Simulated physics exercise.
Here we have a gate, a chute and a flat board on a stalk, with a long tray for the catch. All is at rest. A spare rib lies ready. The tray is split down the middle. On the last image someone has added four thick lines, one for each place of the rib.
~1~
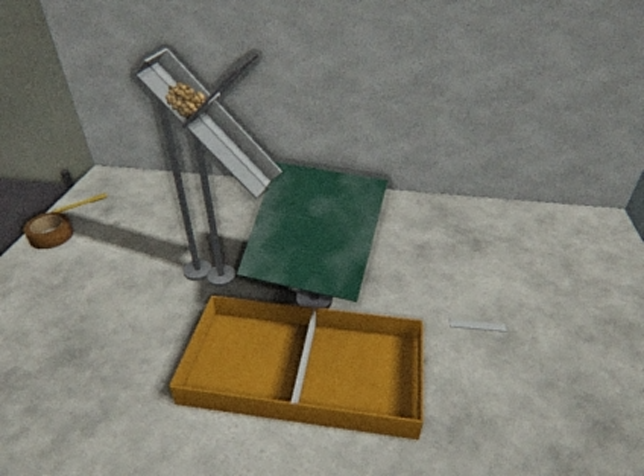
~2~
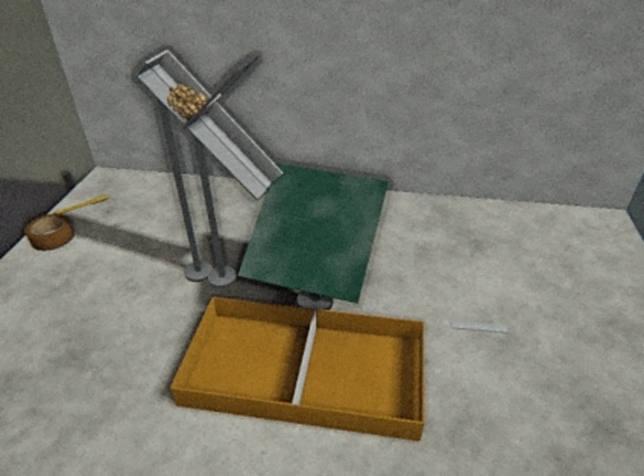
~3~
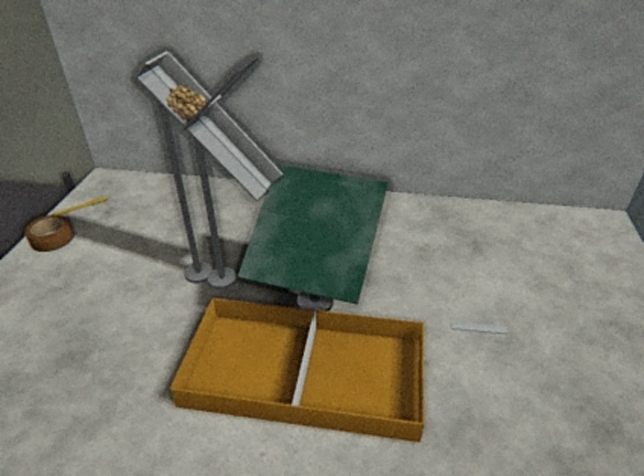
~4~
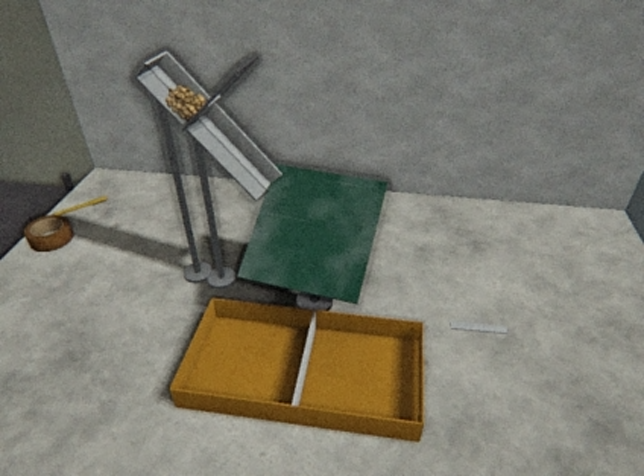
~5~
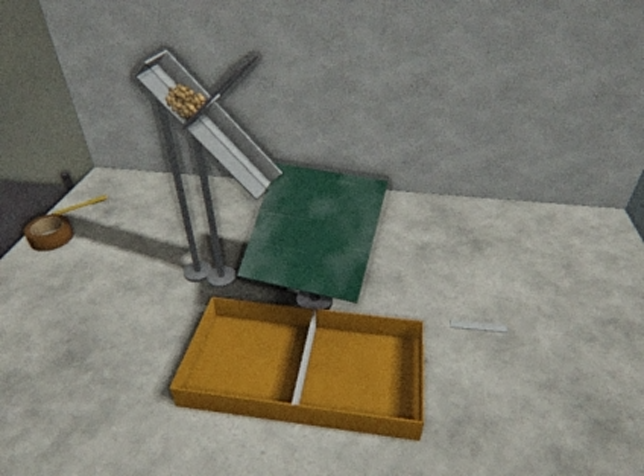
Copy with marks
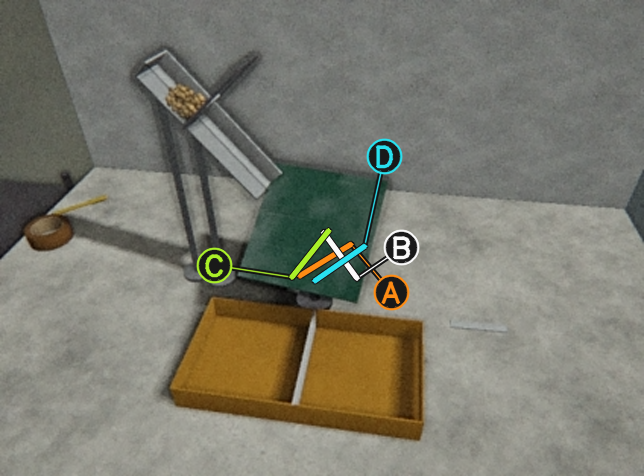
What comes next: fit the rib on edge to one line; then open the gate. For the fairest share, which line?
It is B.
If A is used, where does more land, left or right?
The left half.
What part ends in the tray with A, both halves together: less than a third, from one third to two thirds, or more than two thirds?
More than two thirds.
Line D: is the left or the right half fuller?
The left half.
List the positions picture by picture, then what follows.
The first picture shows load behind the gate near (187, 98), dried chickpeas; lip of the chute near (263, 190), sloping fairly steeply.
The second picture shows middle of the board near (314, 228), tilted fairly steeply; middle of its low edge near (296, 289); of its high edge near (331, 172).
The third picture shows front corners of the tray near (171, 389) and (423, 424); front end of its middle wall near (293, 406); gate still shut near (210, 105).
The fourth picture shows middle of the load near (187, 101); lip near (263, 192).
The fifth picture shows middle of the load near (187, 100); lip near (263, 191).
On the marked copy, line A from (350, 244) to (299, 275); line B from (323, 232) to (356, 278); line C from (328, 230) to (291, 277); line D from (364, 246) to (314, 280).
With A, of what is caught, all but a few in the left half, only a few in the right.
With B, of what is caught, close to a third in the left half, close to two thirds in the right.
With C, of what is caught, all but a few in the left half, only a few in the right.
With D, of what is caught, all but a few in the left half, a small share in the right.
